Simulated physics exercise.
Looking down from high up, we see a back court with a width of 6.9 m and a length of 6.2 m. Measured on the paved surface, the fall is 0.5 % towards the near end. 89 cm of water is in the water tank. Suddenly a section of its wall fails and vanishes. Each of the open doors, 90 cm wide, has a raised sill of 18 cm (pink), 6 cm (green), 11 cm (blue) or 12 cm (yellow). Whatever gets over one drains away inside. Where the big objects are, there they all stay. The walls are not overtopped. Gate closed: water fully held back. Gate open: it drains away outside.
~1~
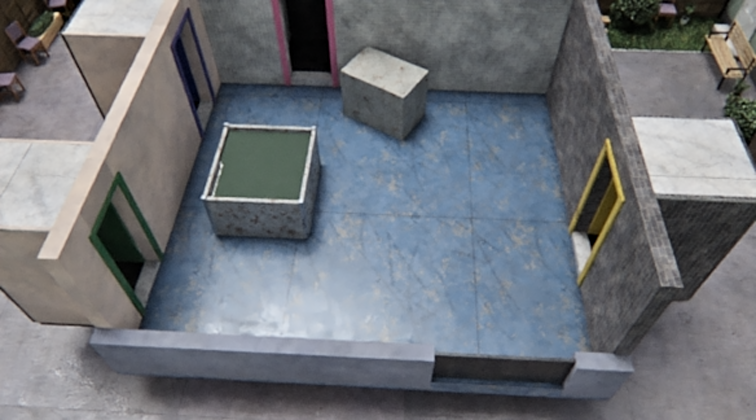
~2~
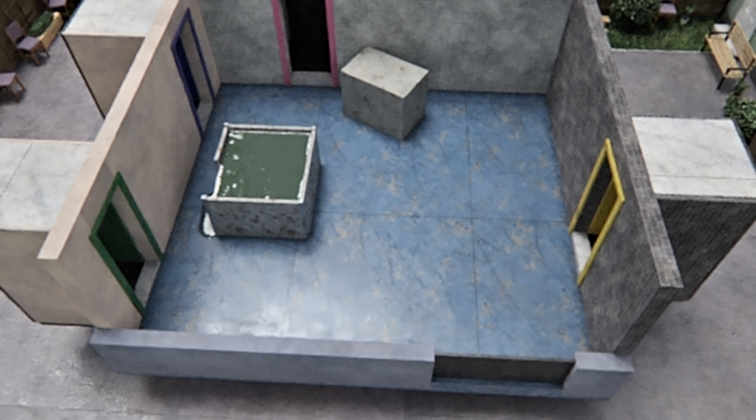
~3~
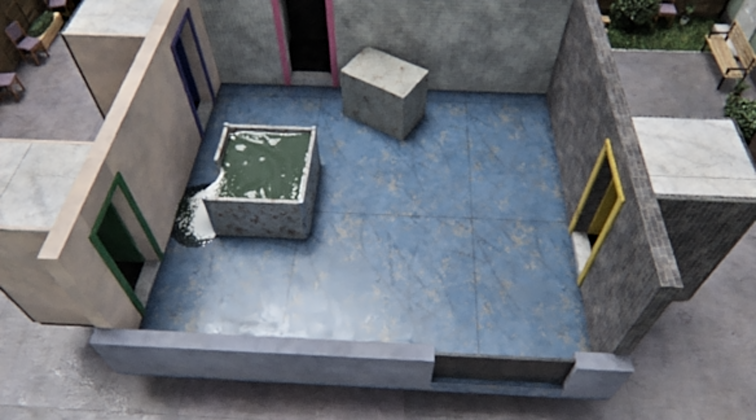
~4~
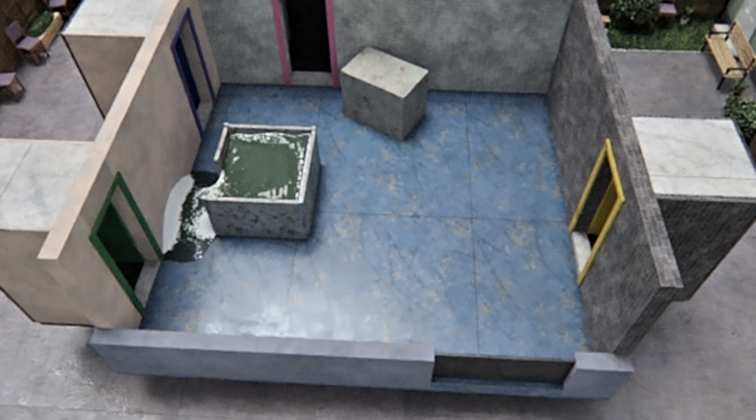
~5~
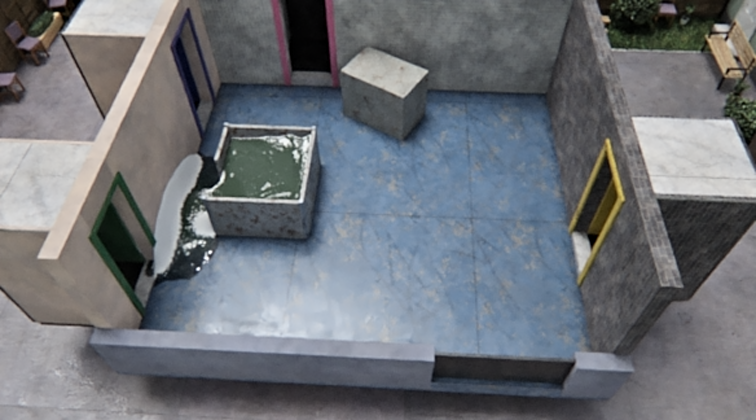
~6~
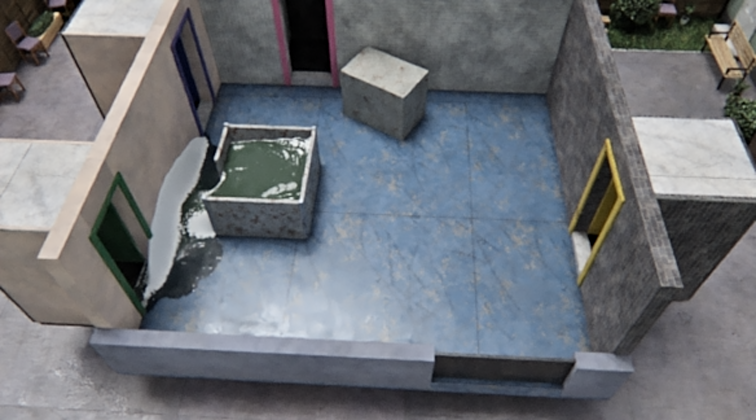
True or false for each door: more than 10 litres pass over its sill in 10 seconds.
Per door: The pink door: False; the green door: True; the blue door: False; the yellow door: False.
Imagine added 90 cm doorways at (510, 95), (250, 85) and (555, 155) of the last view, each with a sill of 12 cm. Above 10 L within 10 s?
So, in the order given, it's shy of the mark, then beyond the mark, then shy of the mark.
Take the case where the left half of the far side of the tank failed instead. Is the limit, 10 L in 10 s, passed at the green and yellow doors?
The green door comes out less than that and the yellow door less than that.
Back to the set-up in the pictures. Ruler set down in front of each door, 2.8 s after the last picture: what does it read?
Centimetres: Pink 10 / green 9 / blue 4 / yellow 0.
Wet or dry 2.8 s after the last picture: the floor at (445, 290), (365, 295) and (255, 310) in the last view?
Point 1: Reached; point 2: Reached; point 3: Reached.
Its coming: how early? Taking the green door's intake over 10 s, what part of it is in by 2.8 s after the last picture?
That works out near 85%.
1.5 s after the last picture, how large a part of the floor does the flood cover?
30 %.
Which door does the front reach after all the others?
Yellow.
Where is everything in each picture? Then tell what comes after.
The first frame shows still water, 89 cm deep, in the water tank at (263, 165).
In the second frame, water pours out at (220, 201) and has run 0.5 m, to (212, 236); typically 11 cm deep outside, 89 cm at the water tank's back.
In the third frame, the front is at (184, 196), 0.9 m from the gap at (221, 203); 0.8 m2 of floor is under water; 86 cm left at the back of the water tank.
In the fourth frame, the front is at (164, 254), 1.2 m from the gap at (221, 204); 1.3 m2 of floor is under water; 78 cm left at the back of the water tank.
In the fifth frame, water pours out at (221, 204) and has run 1.6 m, to (197, 155); typically 13 cm deep outside, 76 cm at the water tank's back.
In the sixth frame, water pours out at (221, 204) and has run 2.0 m, to (203, 137); typically 12 cm deep outside, 73 cm at the water tank's back.
Then, 0.7 s after the last picture water covers 20 % of the floor and is deepest (55 cm) near (177, 217); pink door not reached, green door 15 cm at the sill, 23 L in, blue door 6 cm at the sill, 0 L in, yellow door not reached.
Then, 1.5 s after the last picture water covers 30 % of the floor and is deepest (38 cm) near (177, 217); pink door 15 cm at the sill, 0 L in, green door 12 cm at the sill, 44 L in, blue door 5 cm at the sill, 0 L in, yellow door not reached.
Then, 2.8 s after the last picture water covers 50 % of the floor and is deepest (27 cm) near (177, 217); pink door 10 cm at the sill, 0 L in, green door 9 cm at the sill, 59 L in, blue door 4 cm at the sill, 0 L in, yellow door not reached.
Then, 5.3 s after the last picture water covers 85 % of the floor and is deepest (15 cm) near (177, 217); pink door 12 cm at the sill, 0 L in, green door 6 cm at the sill, 67 L in, blue door 7 cm at the sill, 2 L in, yellow door 9 cm at the sill, 0 L in.
Then, 9.3 s after the last picture water covers 95 % of the floor and is deepest (12 cm) near (568, 373); pink door 6 cm at the sill, 0 L in, green door 3 cm at the sill, 68 L in, blue door 6 cm at the sill, 2 L in, yellow door 7 cm at the sill, 0 L in.
